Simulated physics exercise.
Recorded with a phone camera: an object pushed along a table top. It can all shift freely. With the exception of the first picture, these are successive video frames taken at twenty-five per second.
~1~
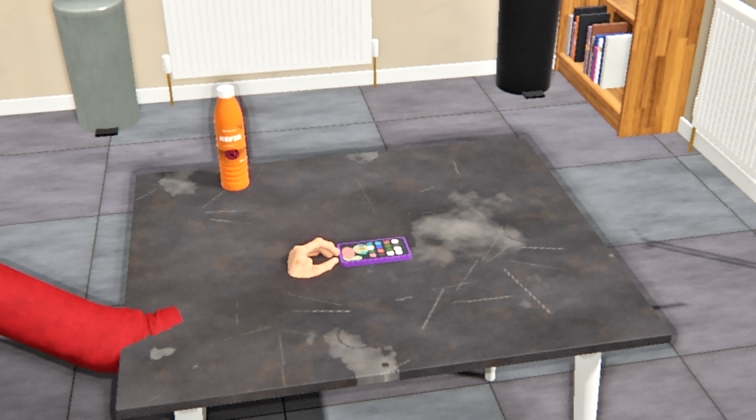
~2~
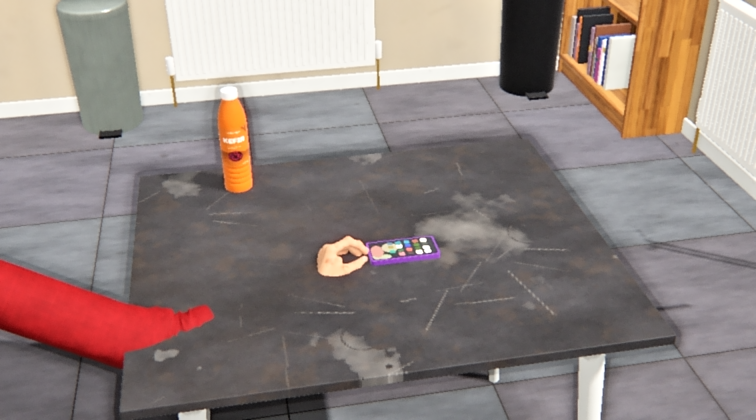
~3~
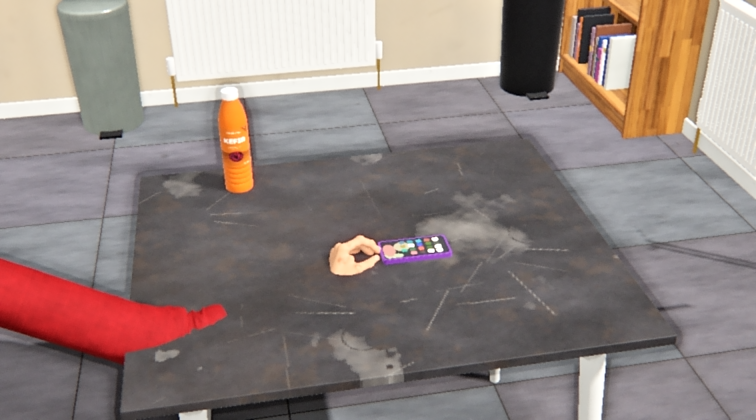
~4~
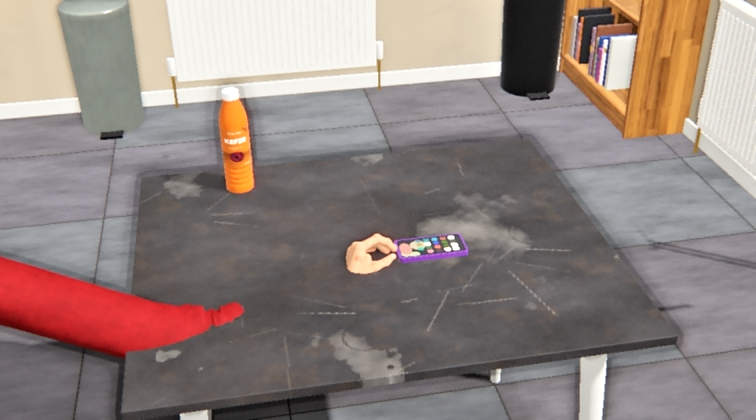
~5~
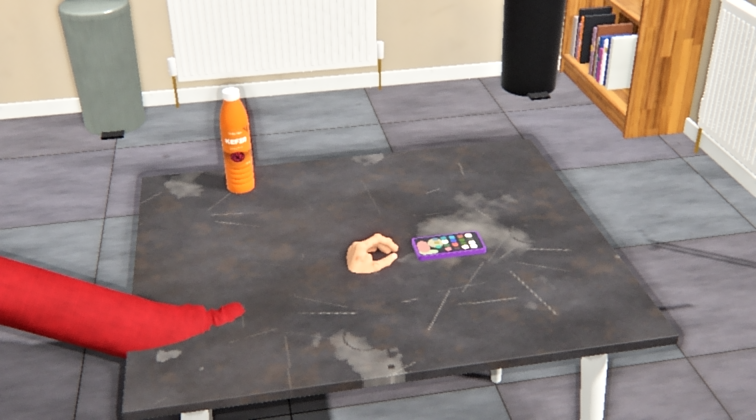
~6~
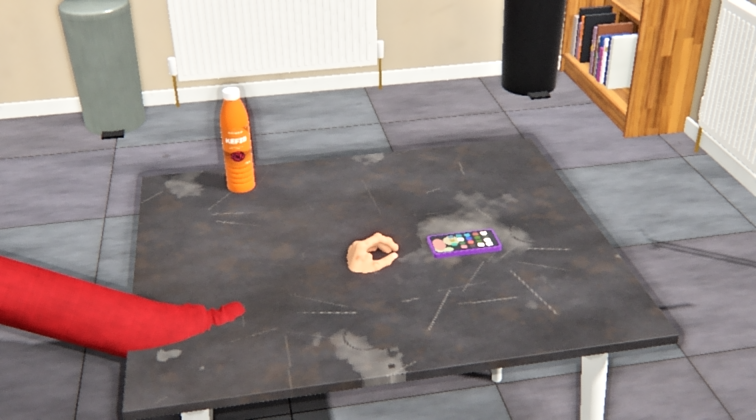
A hand and a separate red-sleeved arm reach in from the left over a dark, scuffed table, seen from above in a grey-tiled room. A purple phone lies by the fingertips near the middle, an orange bottle stands at the back left, and bins, a radiator and a wooden bookcase line the background. The hand pushes the phone rightward, then stays still while the phone slides a little further, away from the fingers.
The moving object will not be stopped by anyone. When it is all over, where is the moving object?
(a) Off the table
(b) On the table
The answer is b.
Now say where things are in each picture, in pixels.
In the first frame, under the hand; purple phone (374, 252).
In the second frame, under the hand; purple phone (403, 250).
In the third frame, under the hand; purple phone (415, 249).
In the fourth frame, purple phone (431, 248).
In the fifth frame, purple phone (448, 245) shifted a little.
In the sixth frame, purple phone (464, 243) shifted a little.
Then, 0.10 s on from there, purple phone shifted about its own width near (495, 240).
Then, 0.20 s on from there, purple phone shifted about its own width near (515, 237).
In the end, moved from the start, purple phone. At the end, from the last picture's camera, purple phone near (528, 236).
